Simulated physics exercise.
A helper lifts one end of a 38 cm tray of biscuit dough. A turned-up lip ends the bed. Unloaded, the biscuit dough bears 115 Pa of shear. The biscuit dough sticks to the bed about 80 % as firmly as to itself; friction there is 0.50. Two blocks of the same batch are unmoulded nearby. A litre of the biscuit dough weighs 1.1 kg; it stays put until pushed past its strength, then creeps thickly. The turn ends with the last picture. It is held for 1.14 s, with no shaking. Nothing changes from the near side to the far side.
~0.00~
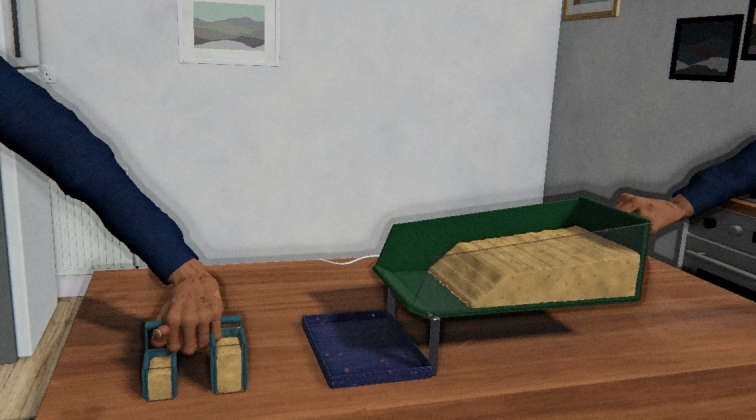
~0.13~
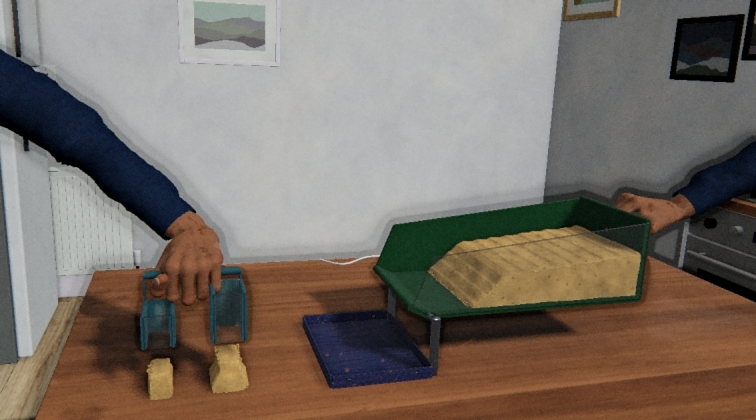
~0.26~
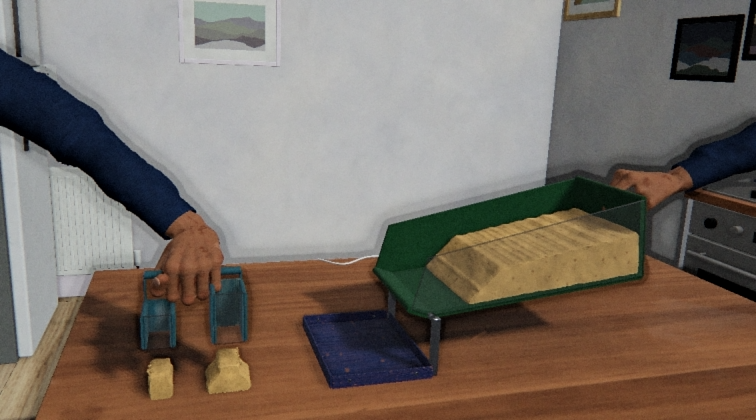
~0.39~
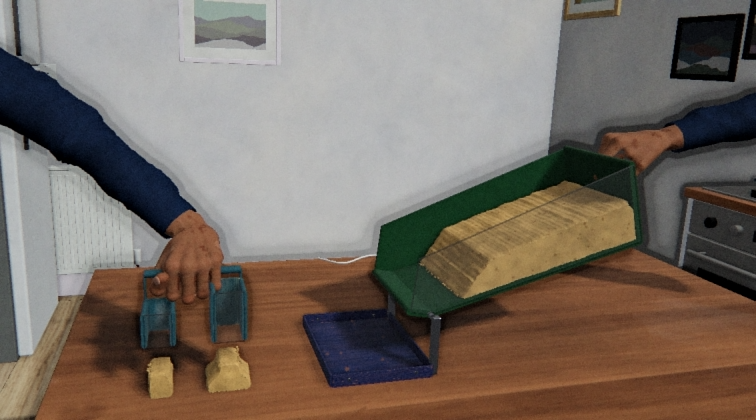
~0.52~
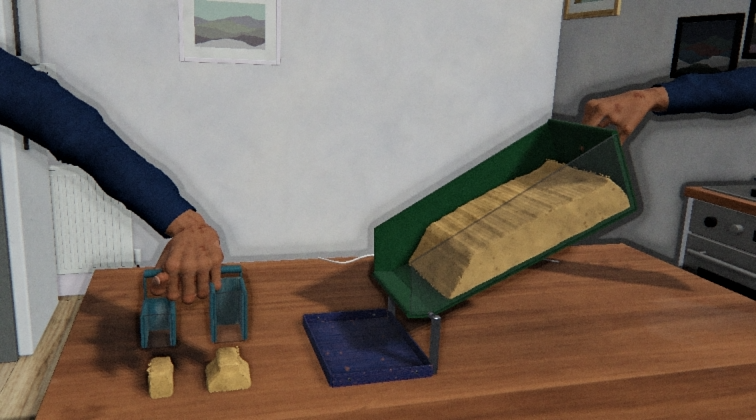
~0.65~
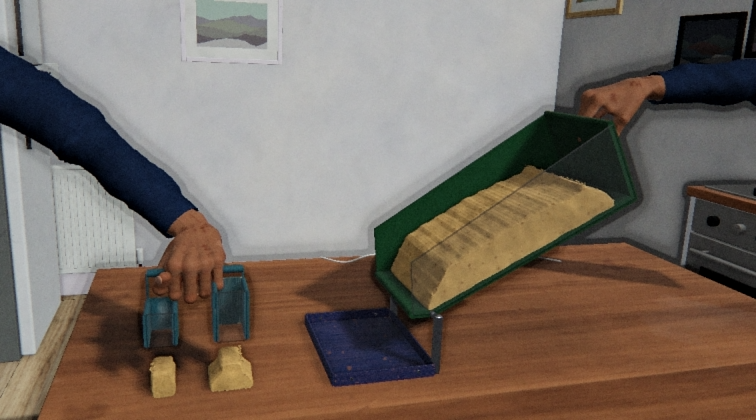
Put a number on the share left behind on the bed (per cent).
About 29 %.
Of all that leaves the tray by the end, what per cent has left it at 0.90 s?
About 30 %.
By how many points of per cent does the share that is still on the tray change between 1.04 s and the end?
Some 25 per cent.
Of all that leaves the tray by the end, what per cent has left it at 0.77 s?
Some 0 per cent.
After 0.77 s, the tilt is 27 degrees and 97 % is on the bed.
After 0.90 s, the tilt is 27 degrees and 76 % is on the bed.
After 1.04 s, the tilt is 27 degrees and 54 % is on the bed.
After 1.18 s, the tilt is 27 degrees and 44 % is on the bed.
After 1.75 s, the tilt is 27 degrees and 29 % is on the bed.
